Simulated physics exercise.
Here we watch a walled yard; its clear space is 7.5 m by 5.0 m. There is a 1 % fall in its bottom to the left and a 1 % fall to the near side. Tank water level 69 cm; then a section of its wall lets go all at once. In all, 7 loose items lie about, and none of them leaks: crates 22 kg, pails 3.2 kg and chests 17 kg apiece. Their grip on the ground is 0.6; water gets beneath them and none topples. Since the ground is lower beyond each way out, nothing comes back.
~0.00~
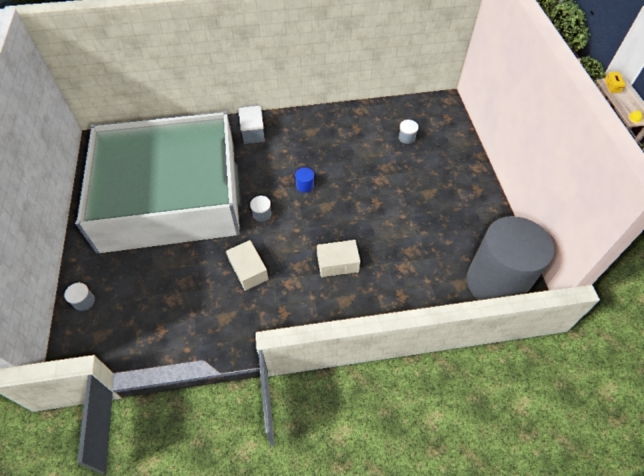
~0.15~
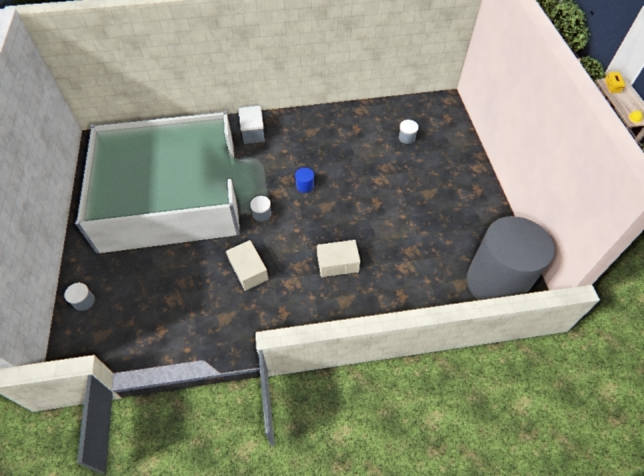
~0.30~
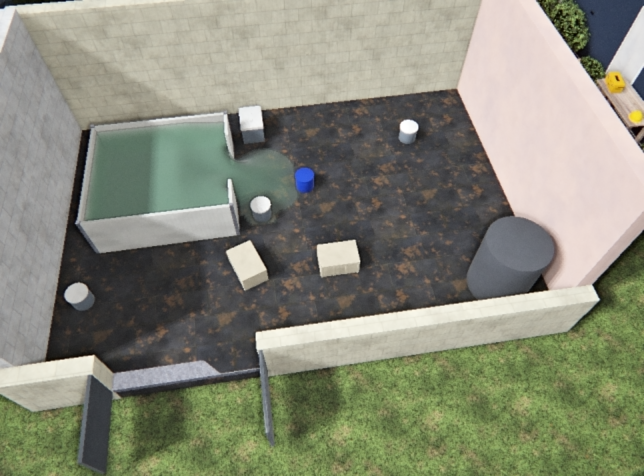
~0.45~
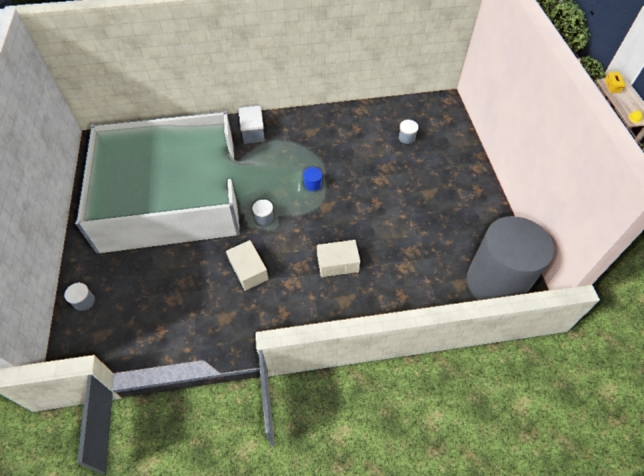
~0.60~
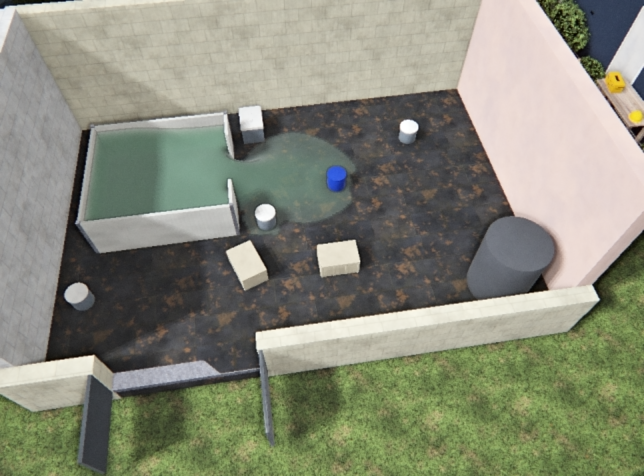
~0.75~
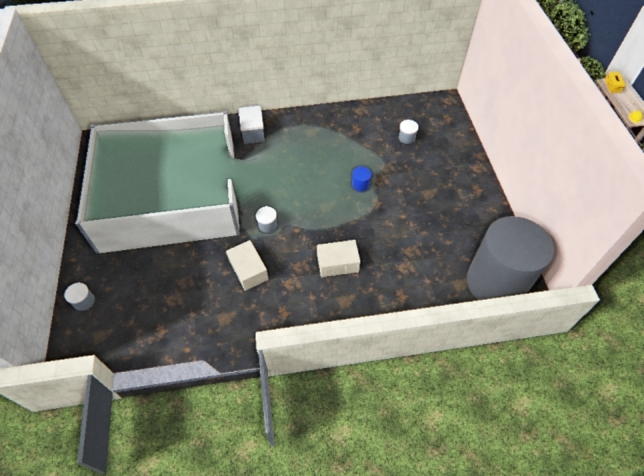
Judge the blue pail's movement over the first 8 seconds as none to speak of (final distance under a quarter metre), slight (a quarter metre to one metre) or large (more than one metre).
Its movement is large.
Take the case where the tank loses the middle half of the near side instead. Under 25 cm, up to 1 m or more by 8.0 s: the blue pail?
The blue pail remains where it was.
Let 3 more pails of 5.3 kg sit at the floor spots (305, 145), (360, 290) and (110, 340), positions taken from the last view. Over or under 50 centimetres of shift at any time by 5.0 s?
First beyond, then within, then within.
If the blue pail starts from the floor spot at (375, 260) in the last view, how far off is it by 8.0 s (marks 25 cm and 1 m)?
I'd say it lands far off.
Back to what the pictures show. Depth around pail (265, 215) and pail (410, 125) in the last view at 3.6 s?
Depth approx. 1 cm / 17 cm.
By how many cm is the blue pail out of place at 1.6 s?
Displacement near 350 cm.
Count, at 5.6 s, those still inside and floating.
2 at that moment.
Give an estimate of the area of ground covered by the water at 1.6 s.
Flooded: Near 20 m2.
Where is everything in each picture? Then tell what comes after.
The first picture shows the blue pail at (305, 175), on the bottom; water covers 4.5 m2; 0 of 7 have shifted.
The second picture shows the blue pail at (305, 175) rests on the ground; 5.1 m2 under water; 0 of 7 have shifted.
The third picture shows the blue pail at (305, 175), on the bottom; water covers 5.8 m2; 0 of 7 have shifted.
The fourth picture shows the blue pail at (313, 174) rests on the ground, 14 cm from its start; 6.7 m2 under water; 2 of 7 have shifted.
The fifth picture shows the blue pail at (337, 174) rests on the ground, 55 cm from its start; water covers 7.8 m2; 2 of 7 have shifted.
The sixth picture shows the blue pail at (362, 174) rests on the ground, 98 cm from its start; water covers 9.2 m2; 2 of 7 have shifted.
After 1.6 s the blue pail is near (497, 176), 3.3 m from its start, aground; 0 of 7 are out; 0 afloat.
After 3.6 s the blue pail is near (514, 217), 3.5 m from its start, afloat; 0 of 7 are out; 2 afloat.
After 5.6 s the blue pail is near (453, 244), 2.7 m from its start, afloat; 0 of 7 are out; 2 afloat.
After 8.0 s the blue pail is near (249, 333), 3.0 m from its start, afloat; 0 of 7 are out; 4 afloat.
